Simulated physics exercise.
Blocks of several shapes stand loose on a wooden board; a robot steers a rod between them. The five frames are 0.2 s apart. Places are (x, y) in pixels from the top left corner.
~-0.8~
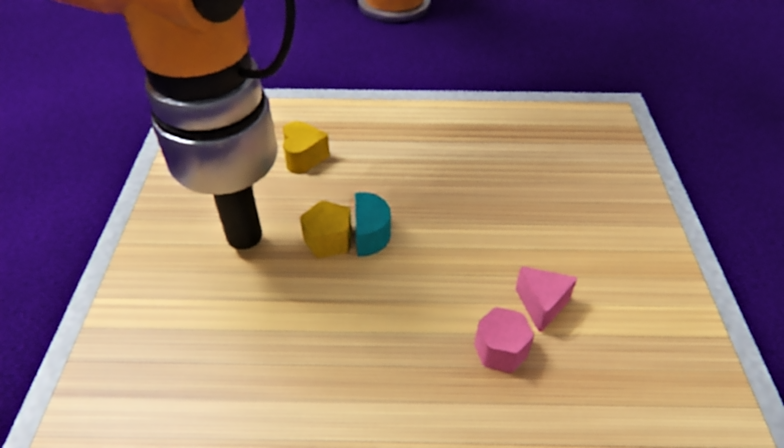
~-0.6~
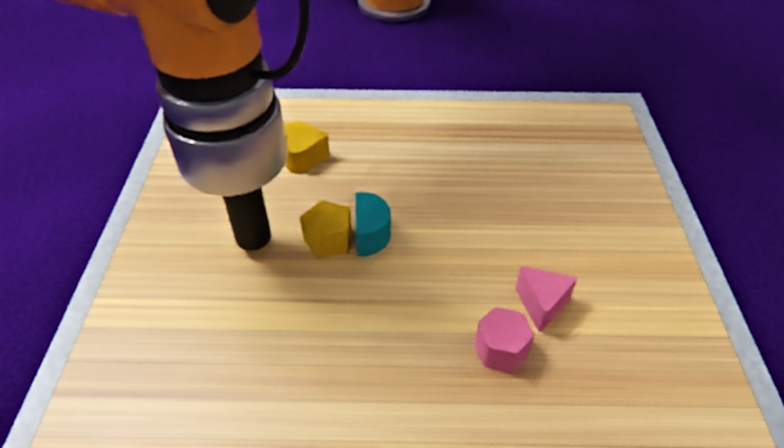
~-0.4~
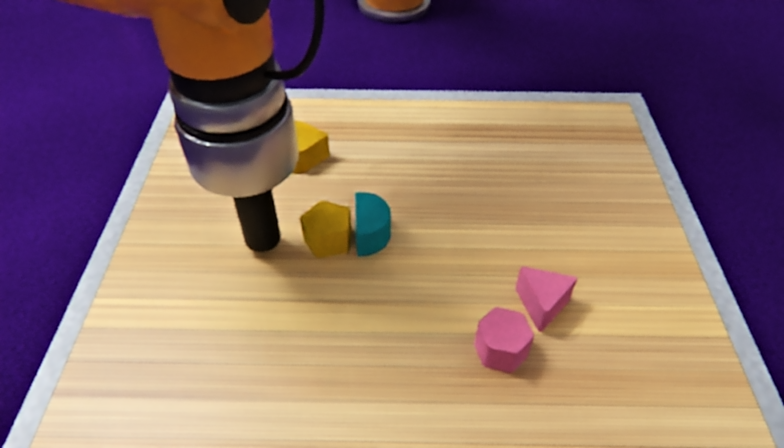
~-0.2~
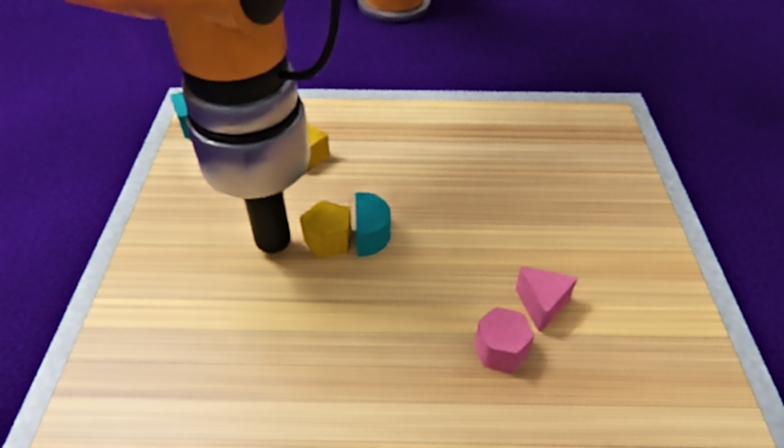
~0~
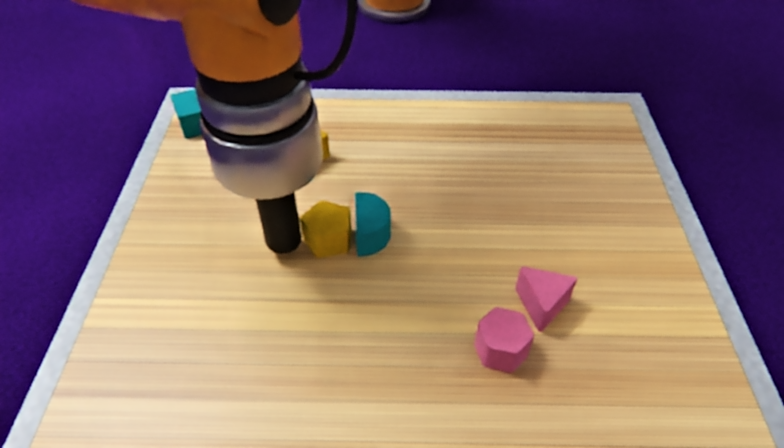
Robot arm sliding its black rod slowly right across a wooden board toward a yellow pentagon beside a turquoise block, blocks staying still.
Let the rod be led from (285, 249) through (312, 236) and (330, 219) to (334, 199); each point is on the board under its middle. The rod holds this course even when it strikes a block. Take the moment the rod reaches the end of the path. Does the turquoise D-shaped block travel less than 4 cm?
Going by the path, yes.
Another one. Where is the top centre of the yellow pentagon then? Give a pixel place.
It is going to be at (368, 198).
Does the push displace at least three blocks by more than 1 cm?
It seems not.
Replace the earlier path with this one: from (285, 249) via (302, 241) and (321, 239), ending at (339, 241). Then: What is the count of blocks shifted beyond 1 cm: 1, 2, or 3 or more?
It should be two.
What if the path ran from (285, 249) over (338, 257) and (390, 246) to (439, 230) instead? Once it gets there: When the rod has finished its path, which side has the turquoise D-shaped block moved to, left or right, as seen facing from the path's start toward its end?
Its sideways move is to the left.
On the path given first. Halfway along, rod at (322, 221); yellow pentagon at (361, 205), turned 25° clockwise; turquoise D-shaped block at (398, 212), turned 30° clockwise.
At the end, rod at (333, 191); yellow heart block still; yellow pentagon at (368, 198), turned 45° clockwise; turquoise D-shaped block at (402, 212), turned 40° clockwise.
